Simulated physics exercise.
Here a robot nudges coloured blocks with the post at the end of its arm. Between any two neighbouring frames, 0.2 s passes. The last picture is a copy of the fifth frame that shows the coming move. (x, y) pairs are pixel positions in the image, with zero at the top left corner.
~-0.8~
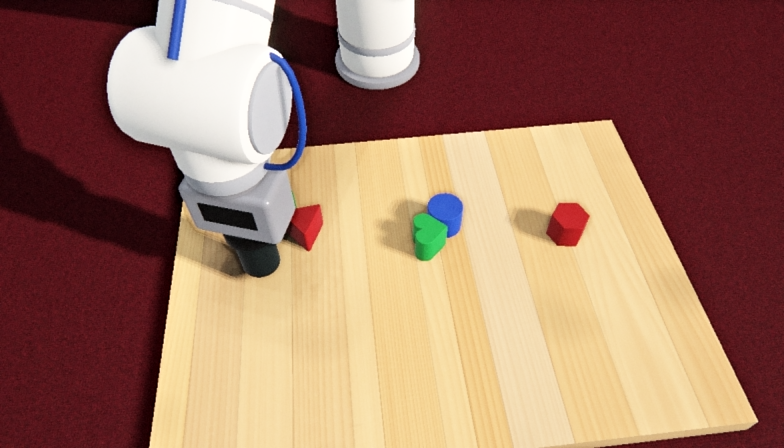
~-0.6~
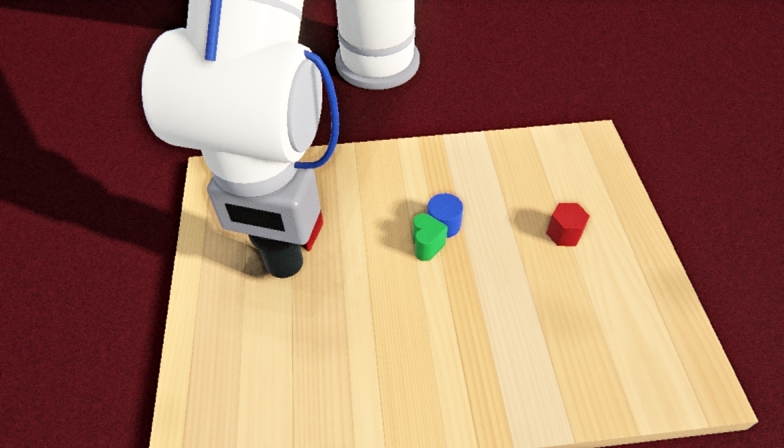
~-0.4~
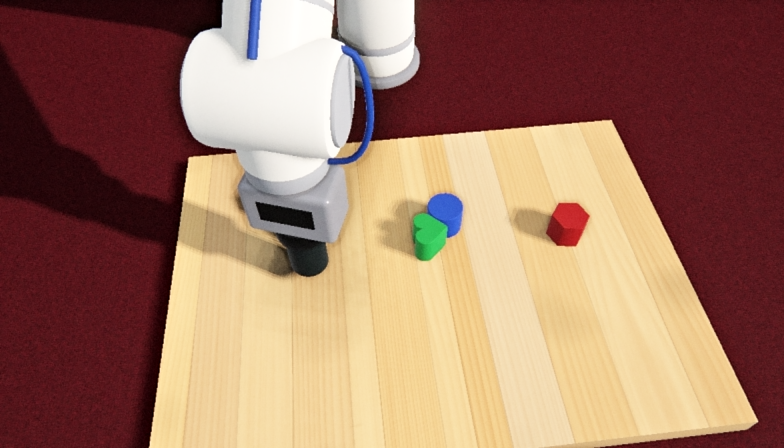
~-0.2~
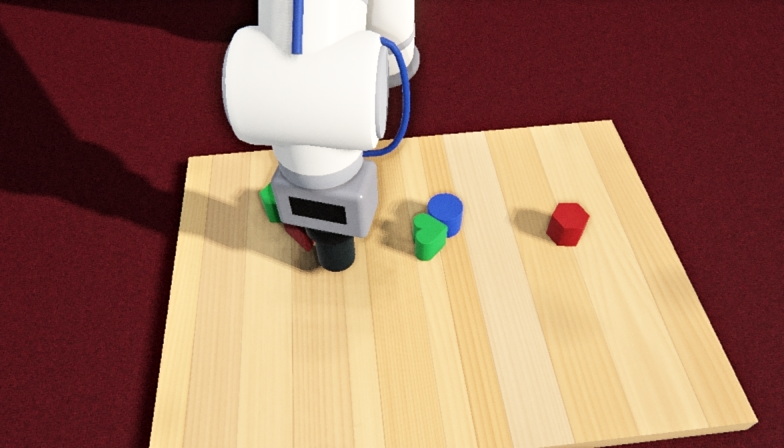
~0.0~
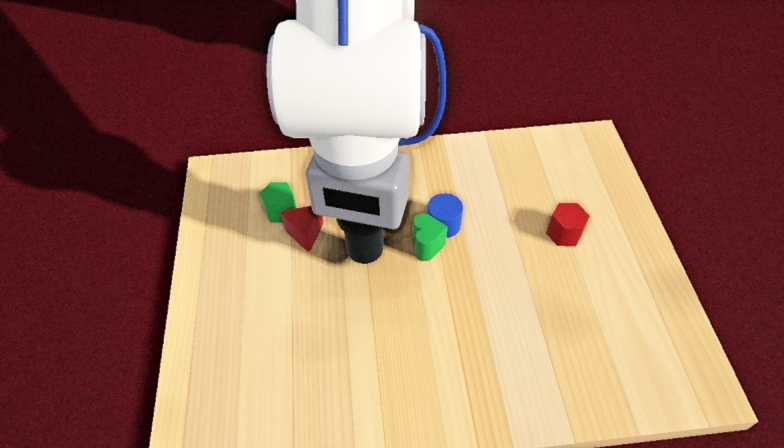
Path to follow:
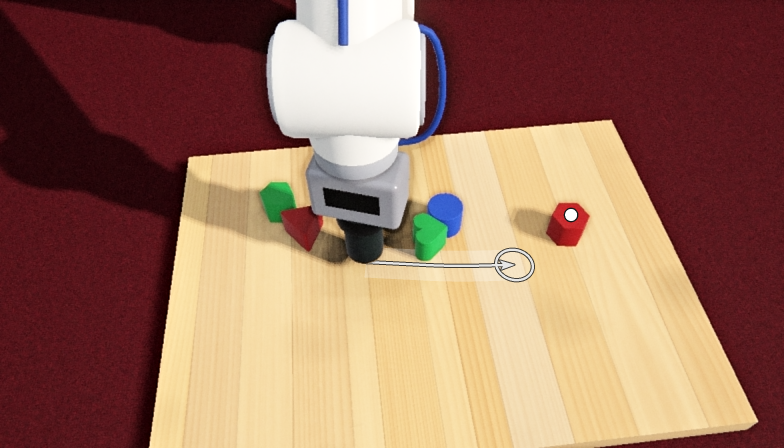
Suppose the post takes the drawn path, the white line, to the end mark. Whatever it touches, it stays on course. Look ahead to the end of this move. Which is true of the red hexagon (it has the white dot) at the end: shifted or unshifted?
It keeps its position.
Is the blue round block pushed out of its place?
Yes, that is what happens.
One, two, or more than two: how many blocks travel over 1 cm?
I expect two blocks to be moved by more than 1 cm.
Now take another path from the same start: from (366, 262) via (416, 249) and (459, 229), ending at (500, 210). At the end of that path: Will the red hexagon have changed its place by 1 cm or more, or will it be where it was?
It is still on its spot.
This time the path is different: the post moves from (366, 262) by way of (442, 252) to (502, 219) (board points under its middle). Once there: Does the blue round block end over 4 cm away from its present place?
Going by the path, no.
The drawn path runs from (366, 262) by way of (440, 266) to (514, 265); the dot is on the red hexagon.
The first path, step by step. One third of the way, post (417, 251); green heart (437, 225), turned 30° anticlockwise; blue round block (448, 201).
Two thirds of the way, post (468, 253); green heart (464, 223), turned 85° anticlockwise; blue round block (450, 197).
At the end, post (518, 252); green heart (466, 223), turned 95° anticlockwise; blue round block (449, 197); red hexagon not moved.
